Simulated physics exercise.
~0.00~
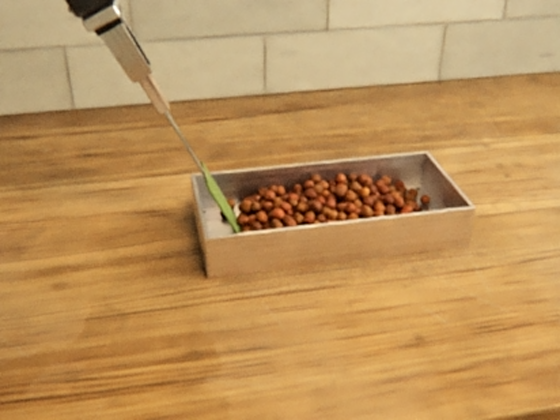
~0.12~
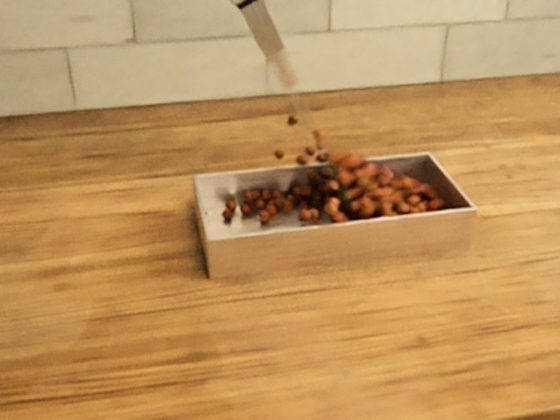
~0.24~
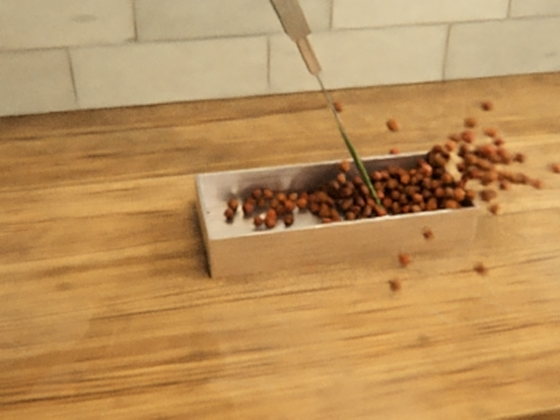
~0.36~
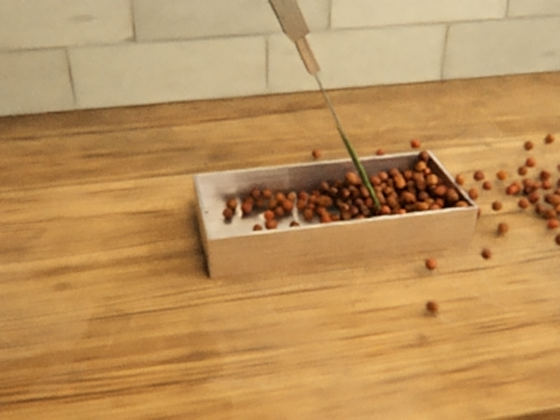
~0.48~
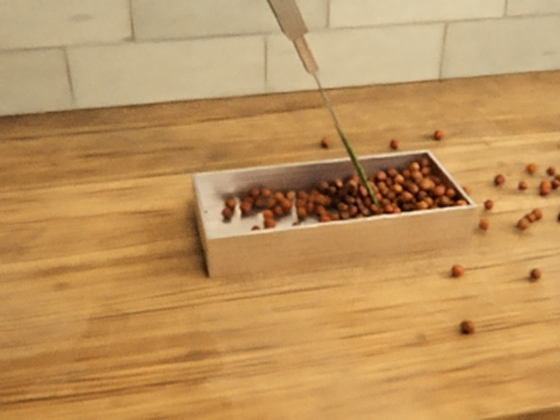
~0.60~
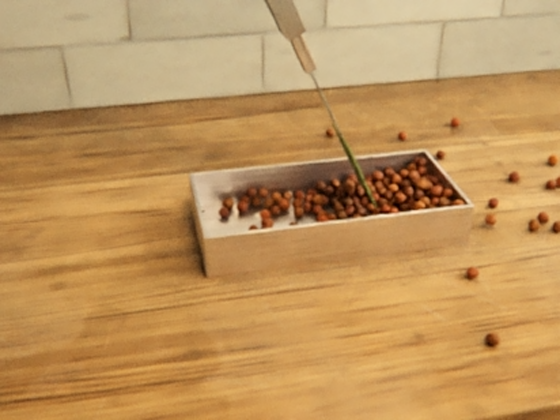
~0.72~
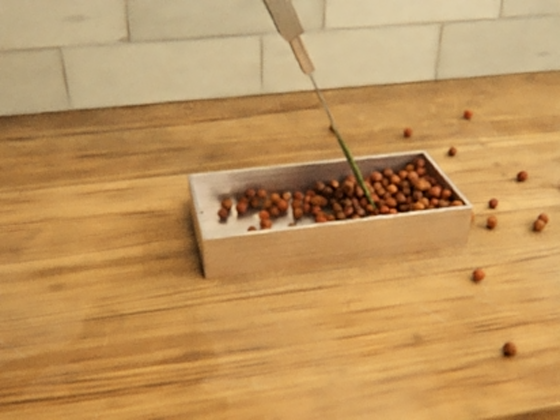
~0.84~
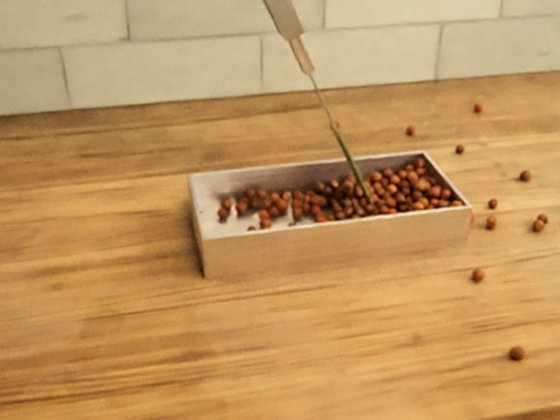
A robot arm swept a thin green-tipped spatula rightward through a tin of hazelnuts on a wooden counter, flinging some over the far right end; it then stopped in the tin, leaving most nuts piled inside and others scattered across the wood.
